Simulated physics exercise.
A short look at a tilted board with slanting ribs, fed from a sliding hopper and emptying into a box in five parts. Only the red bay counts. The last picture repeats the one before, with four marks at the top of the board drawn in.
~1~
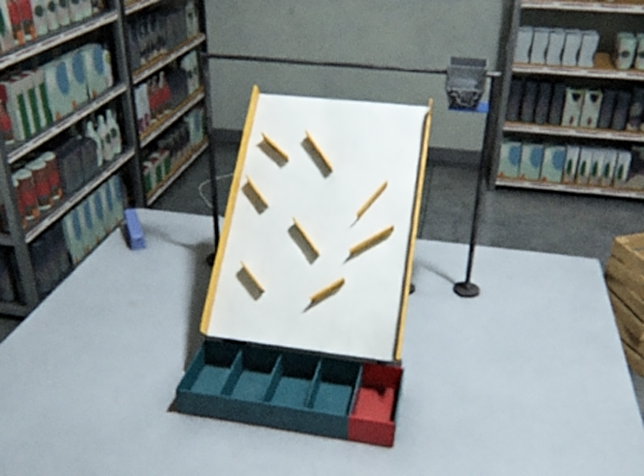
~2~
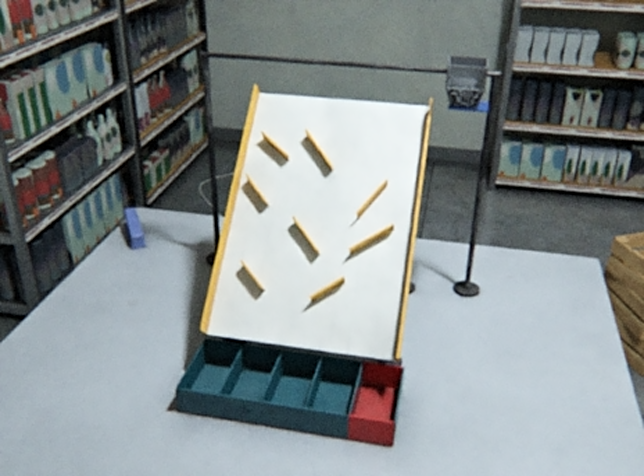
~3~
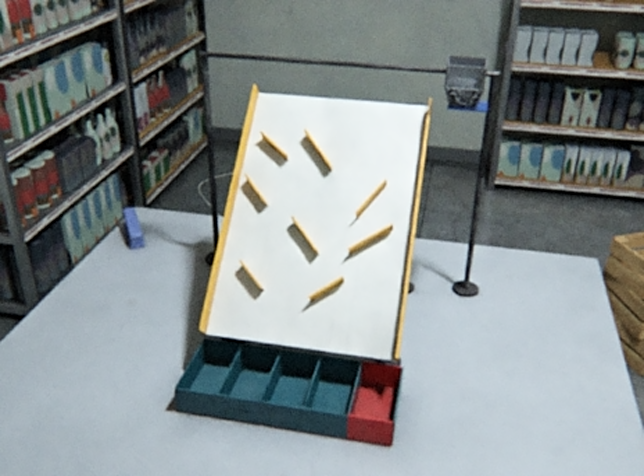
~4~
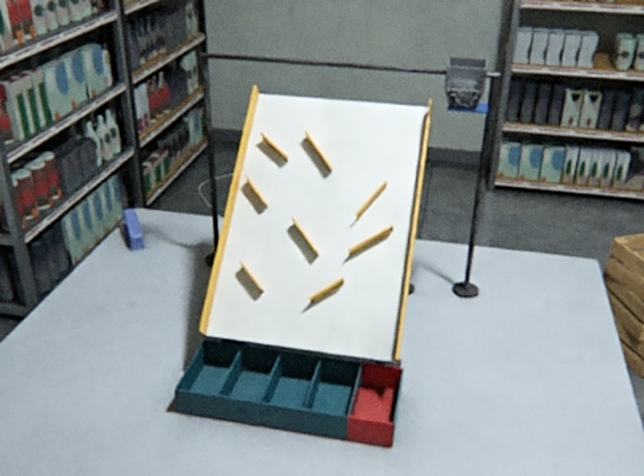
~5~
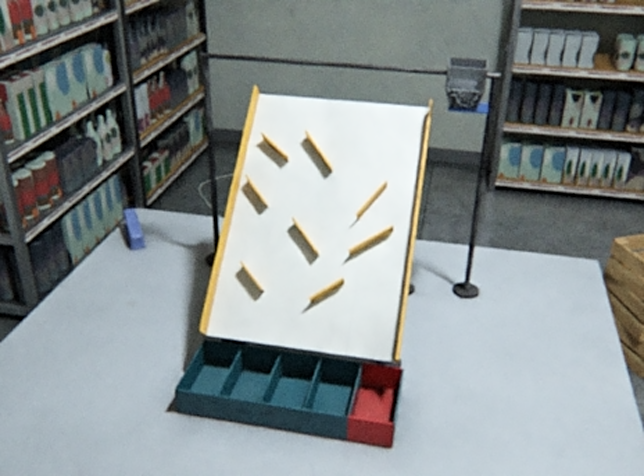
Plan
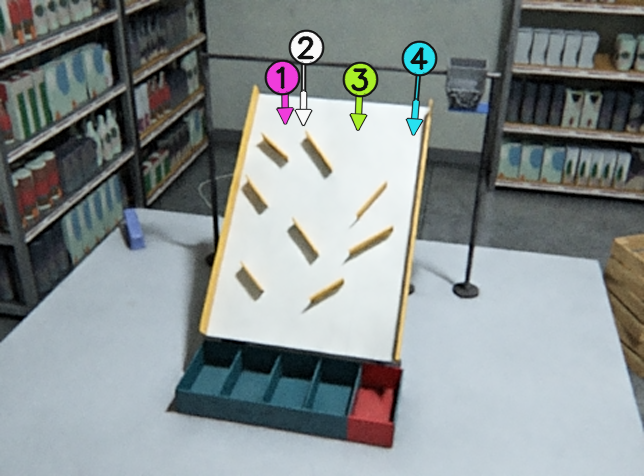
In a room lined with stocked shelves, a white board with slanting yellow ribs leans on a pale table, a small dark hopper perched at its upper right. Below it sits a box with four dark green bays and a red one at the right end. Nothing visibly moves throughout.
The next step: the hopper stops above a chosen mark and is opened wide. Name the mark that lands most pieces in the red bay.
4 beats the others.
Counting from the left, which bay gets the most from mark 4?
The fifth from the left.
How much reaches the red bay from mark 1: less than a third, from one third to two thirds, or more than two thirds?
Less than a third.
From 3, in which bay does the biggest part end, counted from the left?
It is the second one.
On the marked copy, mark 1 meets the board at (285, 117); mark 2 meets the board at (303, 119); mark 3 meets the board at (358, 124); mark 4 meets the board at (413, 129).
For mark 1, only a few in the red bay, close to two thirds in other bays, close to a quarter held on the board.
For mark 2, a small share in the red bay, the bulk in other bays, a small share held on the board.
For mark 3, only a few in the red bay, all but a few in other bays, a small share held on the board.
For mark 4, close to two thirds in the red bay, close to a quarter in other bays, a small share held on the board, only a few outside the box.
